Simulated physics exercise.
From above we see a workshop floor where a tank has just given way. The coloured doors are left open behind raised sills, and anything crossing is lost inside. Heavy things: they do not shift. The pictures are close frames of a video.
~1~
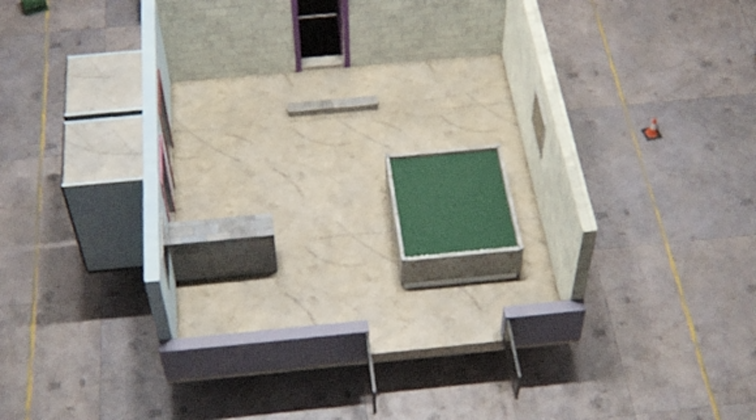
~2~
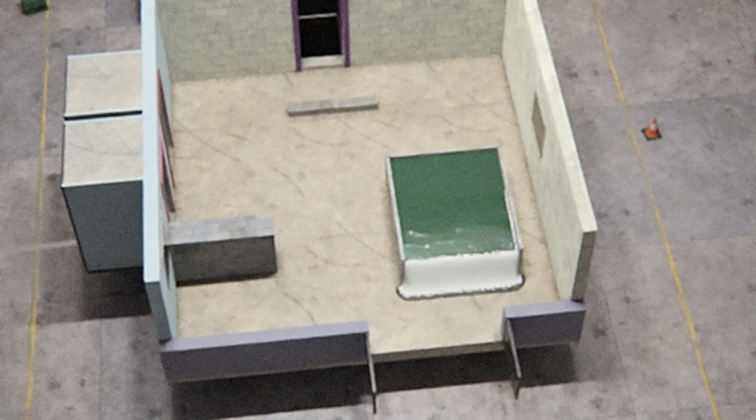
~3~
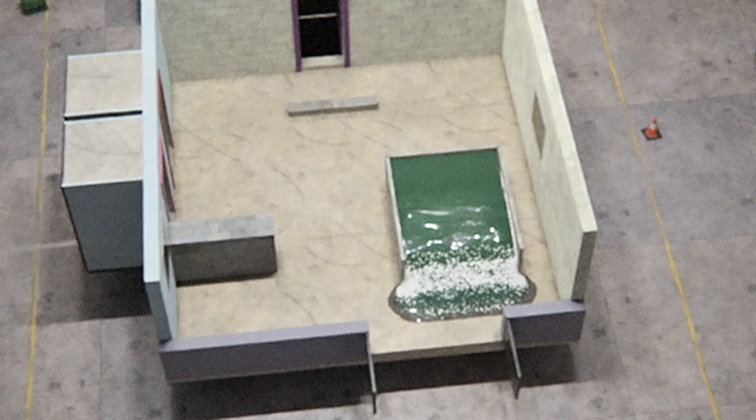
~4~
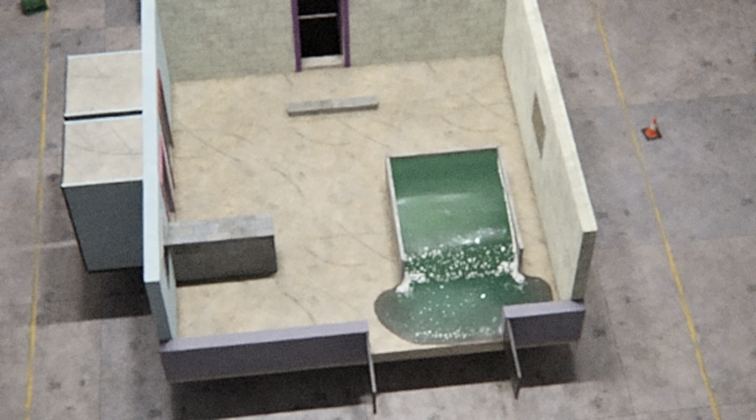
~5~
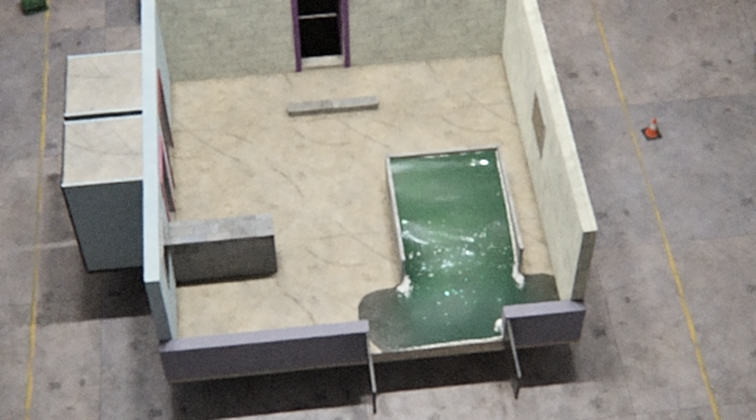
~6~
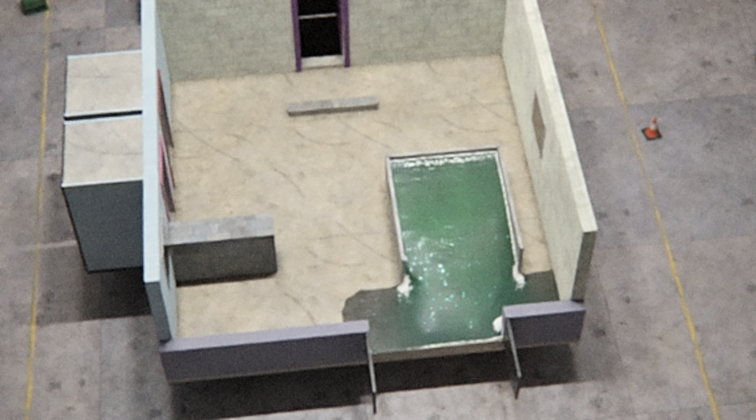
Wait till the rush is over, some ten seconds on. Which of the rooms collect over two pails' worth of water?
As I see it, the pink door will respect the limit; the purple door will respect the limit; the red door will respect the limit.
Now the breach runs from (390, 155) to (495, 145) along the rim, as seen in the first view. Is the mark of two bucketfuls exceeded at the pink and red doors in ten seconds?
The pink door overshoots the limit, while the red door overshoots the limit.
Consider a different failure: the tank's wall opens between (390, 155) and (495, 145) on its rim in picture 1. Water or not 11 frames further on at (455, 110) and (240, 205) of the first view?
Respectively: Drenched and parched.
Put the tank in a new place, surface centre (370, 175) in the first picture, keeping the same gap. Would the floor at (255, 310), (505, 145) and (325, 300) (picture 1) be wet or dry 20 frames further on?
Soaked, bone-dry, soaked.
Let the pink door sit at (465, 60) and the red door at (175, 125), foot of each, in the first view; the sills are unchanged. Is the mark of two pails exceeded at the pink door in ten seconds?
The answer is that pink tops the limit.
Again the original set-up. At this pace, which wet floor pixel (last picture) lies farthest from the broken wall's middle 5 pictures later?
My best guess is about (280, 351).
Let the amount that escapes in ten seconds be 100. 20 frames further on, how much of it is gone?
My reading is near 75 per cent.
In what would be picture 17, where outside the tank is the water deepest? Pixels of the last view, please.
I would choose the pixel (558, 323).
A moment on, water covers 15 % of the floor; the pink door not reached, the purple door not reached, the red door not reached.
Next, water covers 20 % of the floor; the pink door not reached, the purple door not reached, the red door not reached.
Then, water covers 25 % of the floor; the pink door not reached, the purple door not reached, the red door not reached.
Later, water covers 40 % of the floor; the pink door not reached, the purple door wet at the sill, nothing in, the red door not reached.
In the end, water covers 55 % of the floor; the pink door not reached, the purple door wet at the sill, nothing in, the red door wet at the sill, nothing in.
